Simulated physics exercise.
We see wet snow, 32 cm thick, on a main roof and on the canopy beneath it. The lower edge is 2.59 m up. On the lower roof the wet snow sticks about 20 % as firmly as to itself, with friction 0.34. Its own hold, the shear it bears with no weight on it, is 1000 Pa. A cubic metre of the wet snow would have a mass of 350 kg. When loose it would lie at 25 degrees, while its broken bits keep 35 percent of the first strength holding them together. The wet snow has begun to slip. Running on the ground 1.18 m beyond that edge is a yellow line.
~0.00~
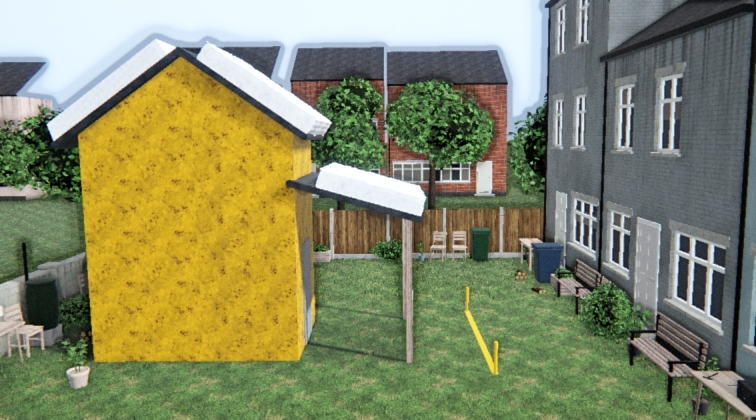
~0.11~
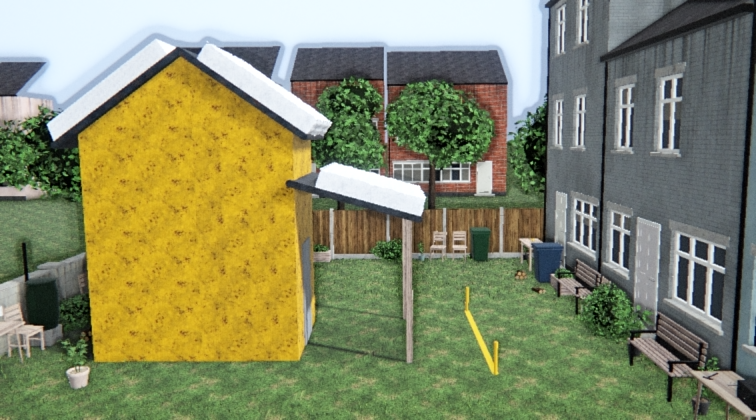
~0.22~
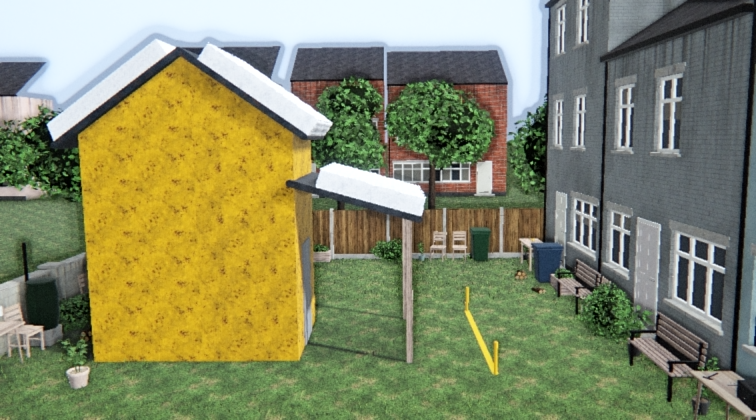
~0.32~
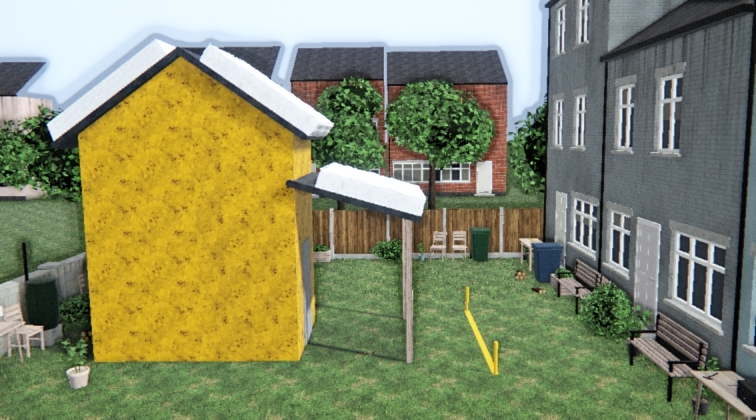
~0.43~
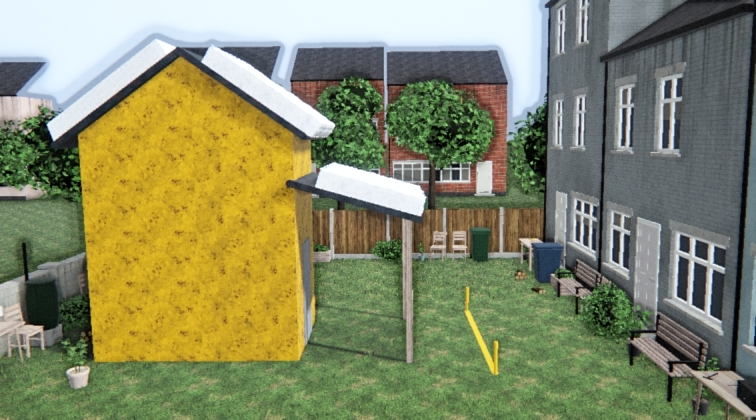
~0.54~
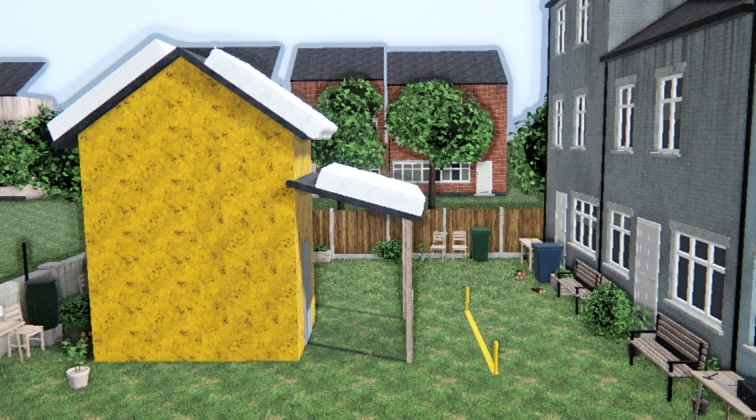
The wet snow on the main roof of the yellow building barely moves at first, then creeps very slightly down the right-hand slope, staying in one piece. The snow on the lower canopy, the yellow line on the grass and the surrounding garden show no visible change.
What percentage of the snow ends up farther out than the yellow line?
About 1 %.
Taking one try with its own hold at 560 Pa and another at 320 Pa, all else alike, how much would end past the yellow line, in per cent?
Respectively 25 % and 40 %.
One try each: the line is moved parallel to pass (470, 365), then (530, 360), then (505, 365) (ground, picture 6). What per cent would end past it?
Respectively about 5 in a hundred, 0 in a hundred and 0 in a hundred.
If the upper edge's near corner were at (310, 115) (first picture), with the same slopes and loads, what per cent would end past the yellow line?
In that case it would be around 12 percent.
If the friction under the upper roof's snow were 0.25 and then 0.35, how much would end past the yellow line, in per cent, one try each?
I'd say 25 %, followed by 16 %.
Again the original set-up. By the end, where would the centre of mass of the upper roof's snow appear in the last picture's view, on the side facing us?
Close to (366, 196) in the last picture.
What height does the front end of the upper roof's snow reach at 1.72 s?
3.2 m, roughly.
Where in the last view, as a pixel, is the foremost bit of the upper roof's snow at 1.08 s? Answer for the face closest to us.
It lies at around (346, 162) in the last picture.
After 1.08 s, none is below the lower edge and 0 % is past the line.
After 1.72 s, none is below the lower edge and 0 % is past the line.
After 2.36 s, none is below the lower edge and 0 % is past the line.
After 3.00 s, 7 % is below the lower edge and 0 % is past the line.
After 5.00 s, 24 % is below the lower edge and 1 % is past the line.
